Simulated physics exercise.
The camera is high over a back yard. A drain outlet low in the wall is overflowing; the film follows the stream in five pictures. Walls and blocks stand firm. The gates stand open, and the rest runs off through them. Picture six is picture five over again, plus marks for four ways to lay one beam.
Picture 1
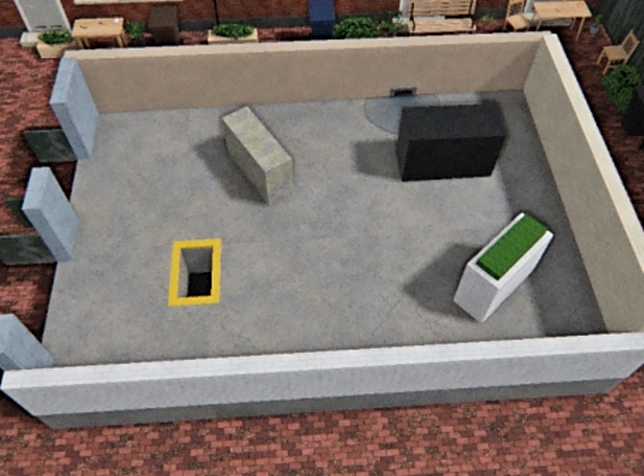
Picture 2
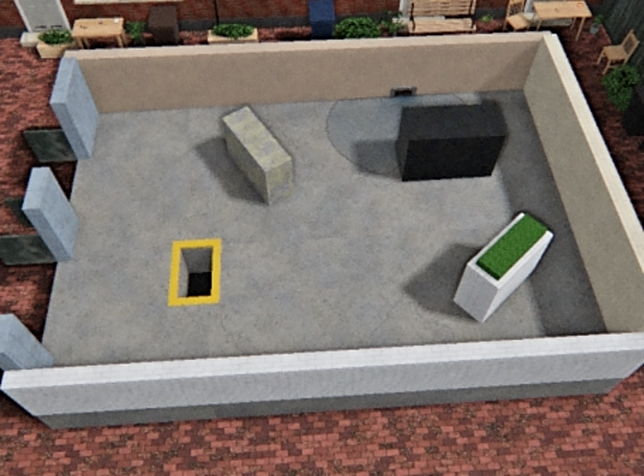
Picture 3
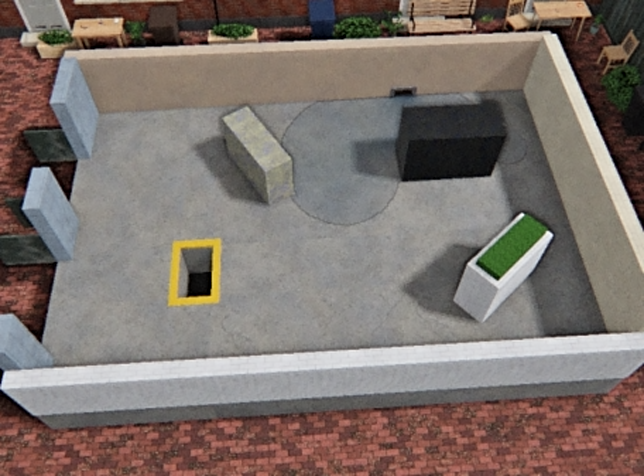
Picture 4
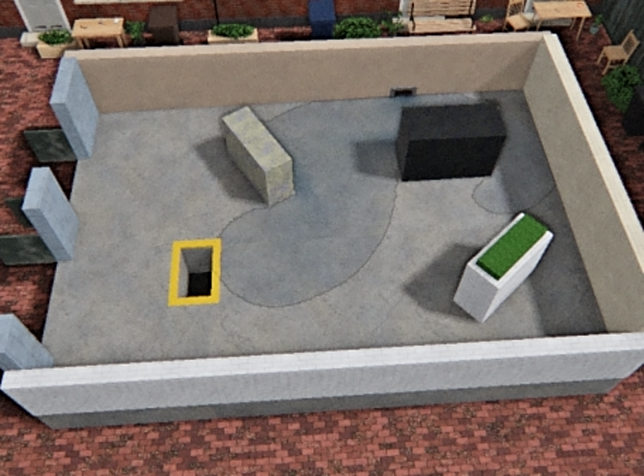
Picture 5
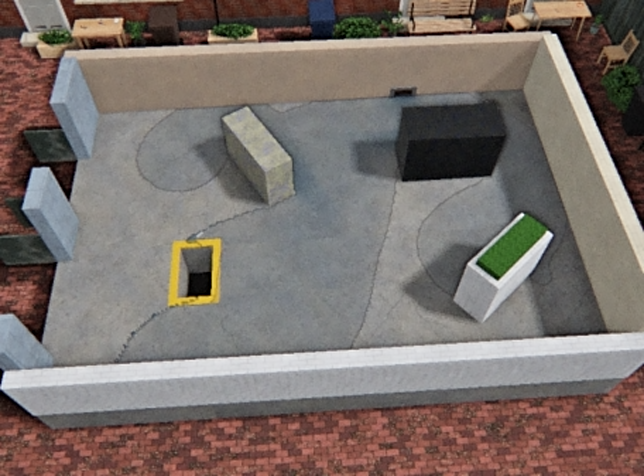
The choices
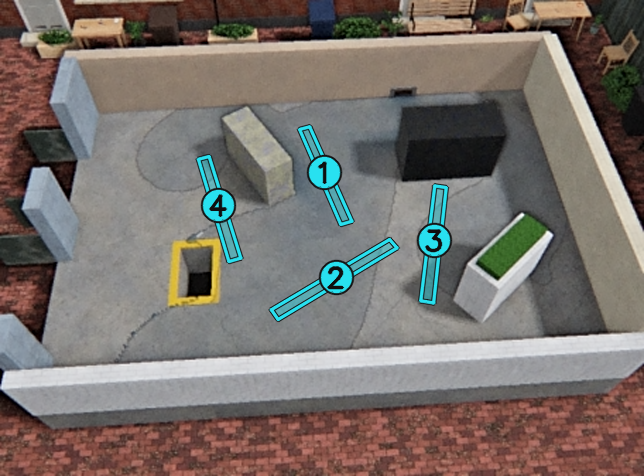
In a walled back yard, a sheet of water spread from the far wall across the grey ground, curling around the blocks, until it reached the yellow-edged drain and began going in.
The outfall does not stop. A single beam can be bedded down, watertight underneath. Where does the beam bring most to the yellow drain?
Choose 2.
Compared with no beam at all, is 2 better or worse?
It is better.
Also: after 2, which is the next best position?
It is 3.
In cyan, 1 from (304, 128) to (346, 222); 2 from (274, 314) to (393, 243); 3 from (427, 301) to (440, 186); 4 from (203, 157) to (234, 259).
With 1, about 3 % of the stream goes into the yellow drain, about 97 % out by the gates.
With 2, about 19 % of the stream goes into the yellow drain, about 81 % out by the gates.
With 3, about 11 % of the stream goes into the yellow drain, about 88 % out by the gates.
With 4, about 5 % of the stream goes into the yellow drain, about 95 % out by the gates.
